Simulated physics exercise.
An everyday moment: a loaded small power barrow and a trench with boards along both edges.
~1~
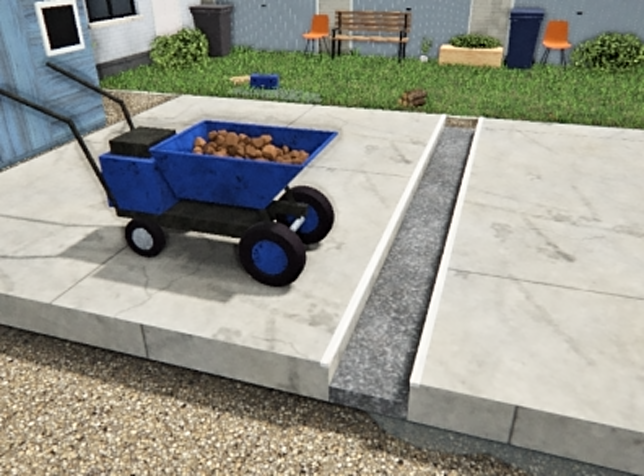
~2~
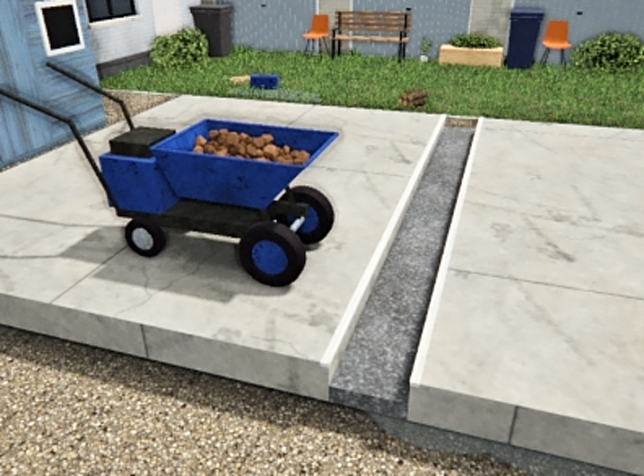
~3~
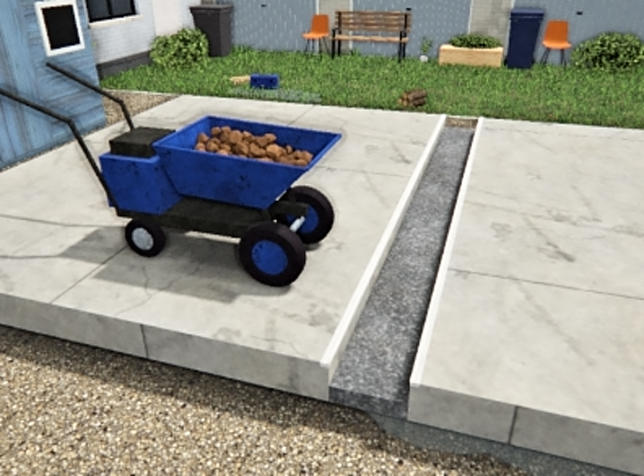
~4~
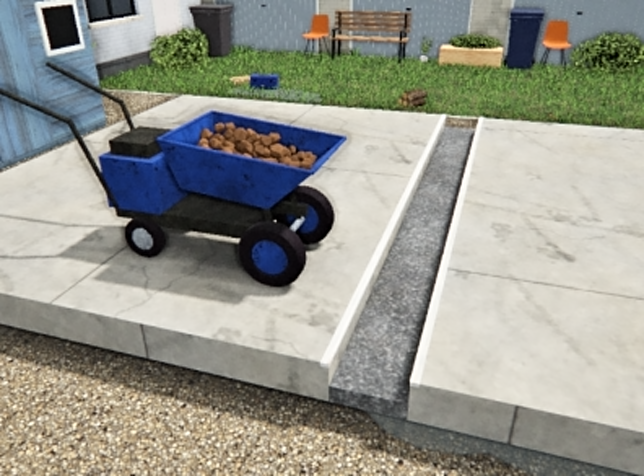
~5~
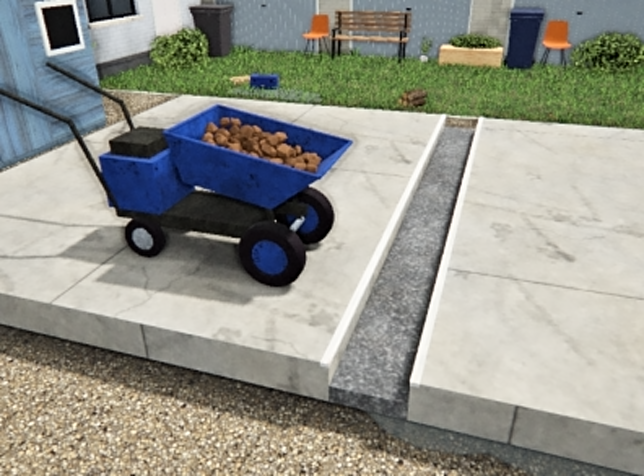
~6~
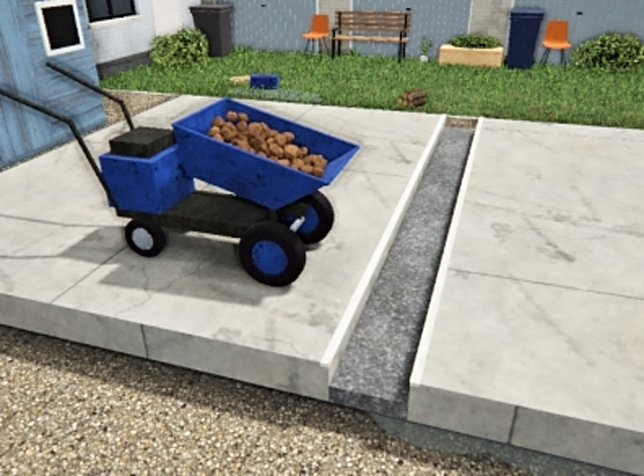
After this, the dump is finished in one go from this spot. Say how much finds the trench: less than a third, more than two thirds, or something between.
The trench takes more than two thirds.
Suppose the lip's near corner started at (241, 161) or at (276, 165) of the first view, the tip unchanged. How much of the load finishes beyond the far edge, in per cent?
The first gives 0 %, the second 0 %.
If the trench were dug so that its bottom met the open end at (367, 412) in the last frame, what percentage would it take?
Near 90 %.
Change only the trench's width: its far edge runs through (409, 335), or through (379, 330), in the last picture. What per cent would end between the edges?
Roughly 70 per cent, and 20 per cent.
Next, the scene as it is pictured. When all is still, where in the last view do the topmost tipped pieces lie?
Roughly at (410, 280).
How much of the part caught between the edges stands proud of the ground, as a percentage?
Roughly 15 in a hundred.
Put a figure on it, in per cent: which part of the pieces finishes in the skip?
It comes to 5 per cent or so.
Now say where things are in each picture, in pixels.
In the first picture, lip of the skip (302, 168), level; top of the load (235, 153), clay clods; first edge of the trench (344, 323); far edge (426, 339), the trench over half as wide as the skip, and shallow for its width.
In the second picture, lip of the skip (303, 168), level; top of the load (236, 153).
In the third picture, lip of the skip (306, 170), tipped barely; top of the load (238, 151).
In the fourth picture, lip of the skip (312, 173), tipped a little; top of the load (242, 149).
In the fifth picture, lip of the skip (319, 178), tipped a little; top of the load (235, 143).
In the sixth picture, lip of the skip (327, 184), tipped clearly; top of the load (242, 140); first edge of the trench (344, 323); far edge (426, 339).
Just after the last frame, skip tipped steeply; every one in the skip.
A moment on, skip tipped right over; roughly half in the skip; roughly half in or heaped over the trench; about a tenth beyond it.
Further on, skip tipped right over; just a few in the skip; the larger part in or heaped over the trench; about a tenth beyond it.
When it is over, skip tipped right over; just a few in the skip; the larger part in or heaped over the trench; about a tenth beyond it.
